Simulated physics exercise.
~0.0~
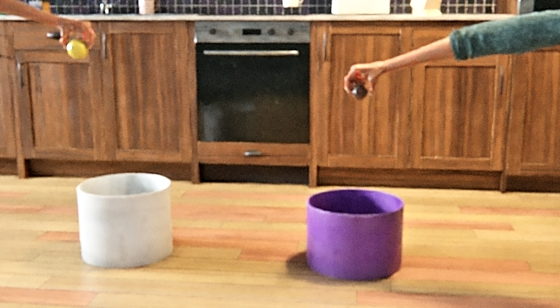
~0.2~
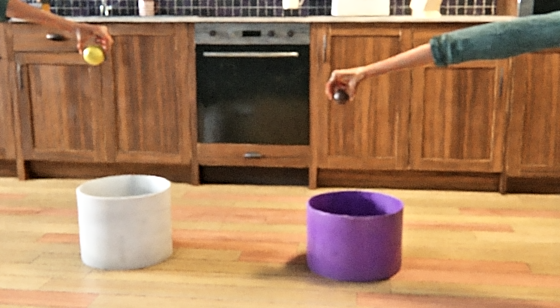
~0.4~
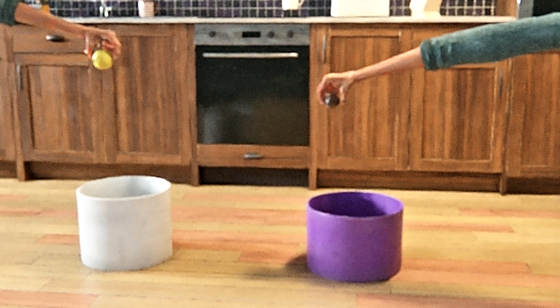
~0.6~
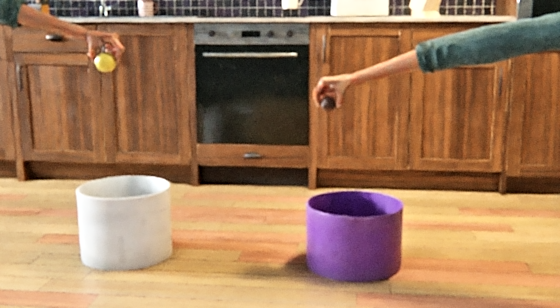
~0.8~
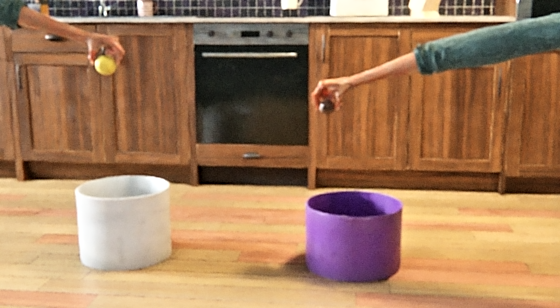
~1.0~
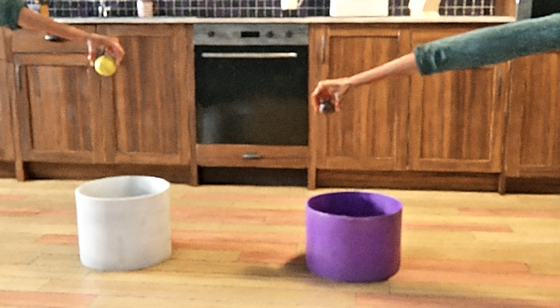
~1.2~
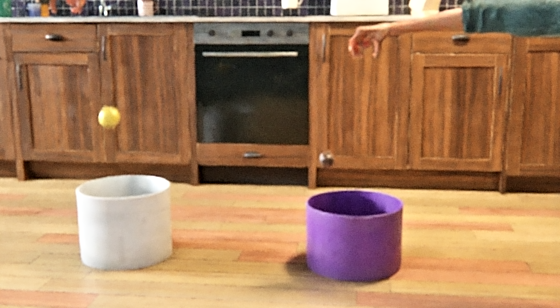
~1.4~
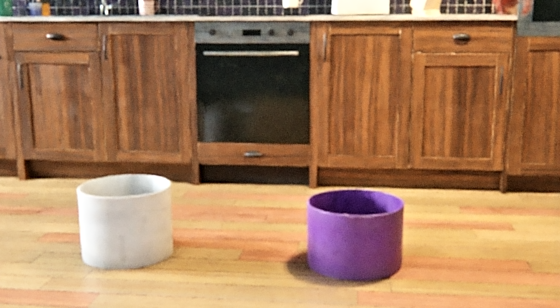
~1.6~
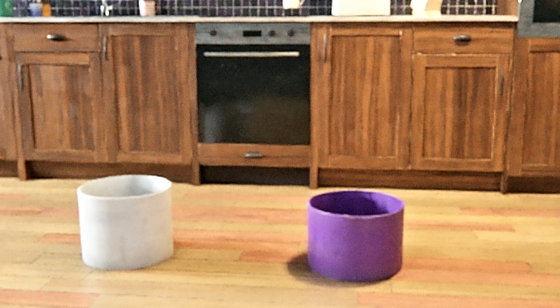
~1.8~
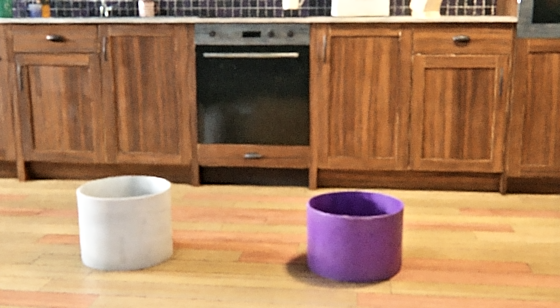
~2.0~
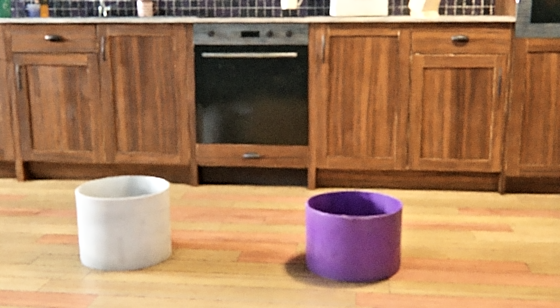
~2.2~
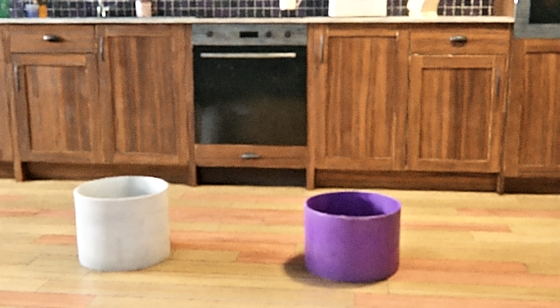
Two hands held a small yellow apple and a dark brown ball above a white bucket and a purple bin on a kitchen floor, then let go and drew away as both dropped, each landing inside the container below it.
